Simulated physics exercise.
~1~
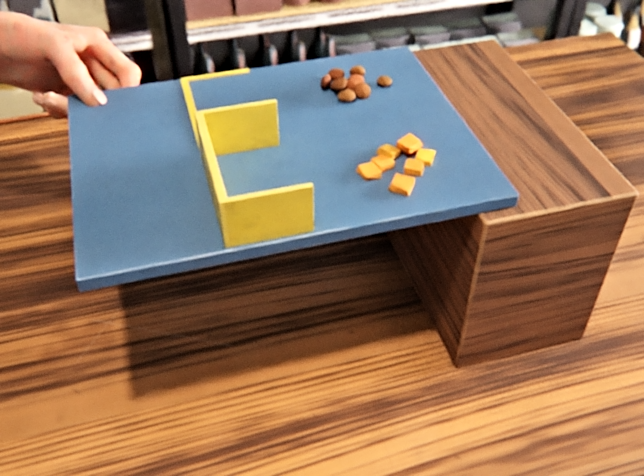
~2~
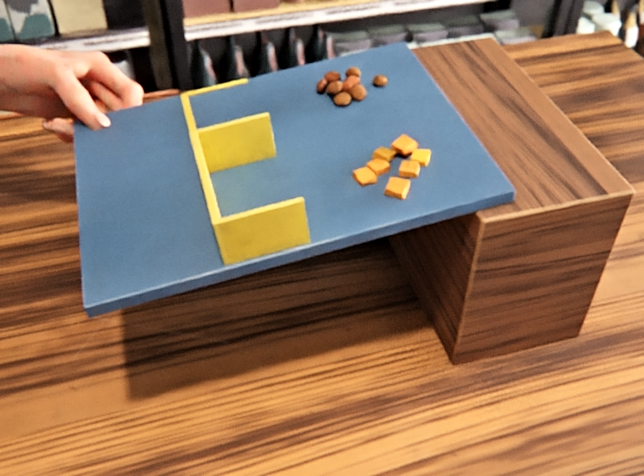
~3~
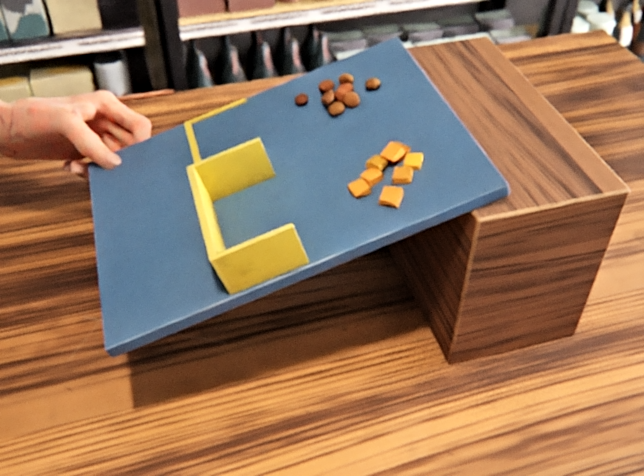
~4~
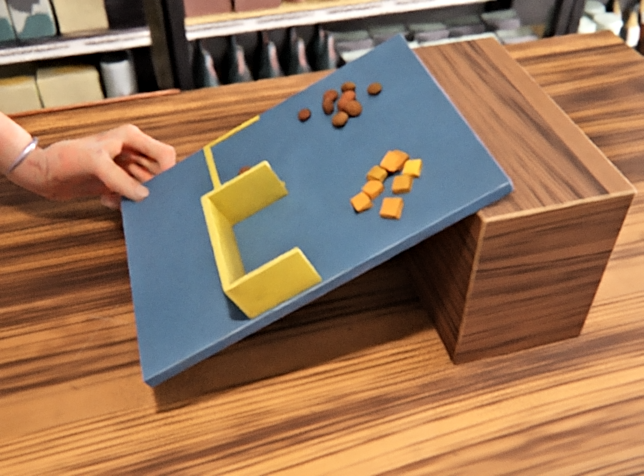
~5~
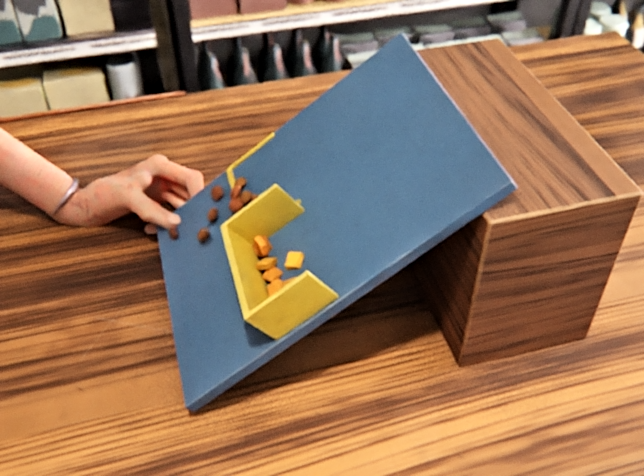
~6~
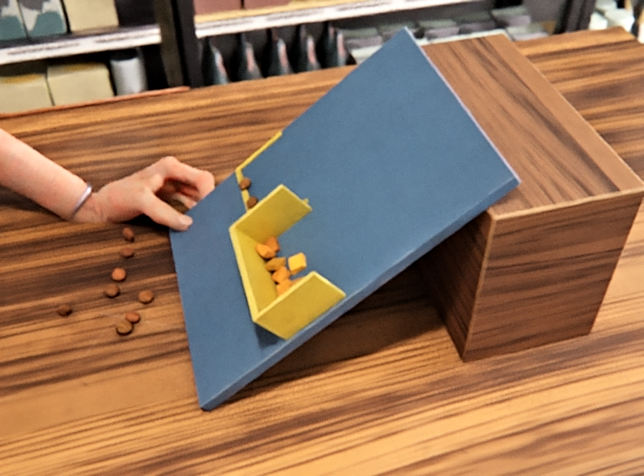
At first, a hand holds the left end of a blue board whose right end rests on a wooden block, with brown pieces at the back, orange squares nearer the front, and yellow barriers to their left. The hand lowers the held end, and the board slopes more steeply while both piles stay near the top. As it tilts further, both piles slide down to the left. The orange squares gather inside the front barrier, while most brown pieces get past the back one. Finally, several brown pieces lie scattered on the table, a few remain by their barrier, and the orange ones stay held.
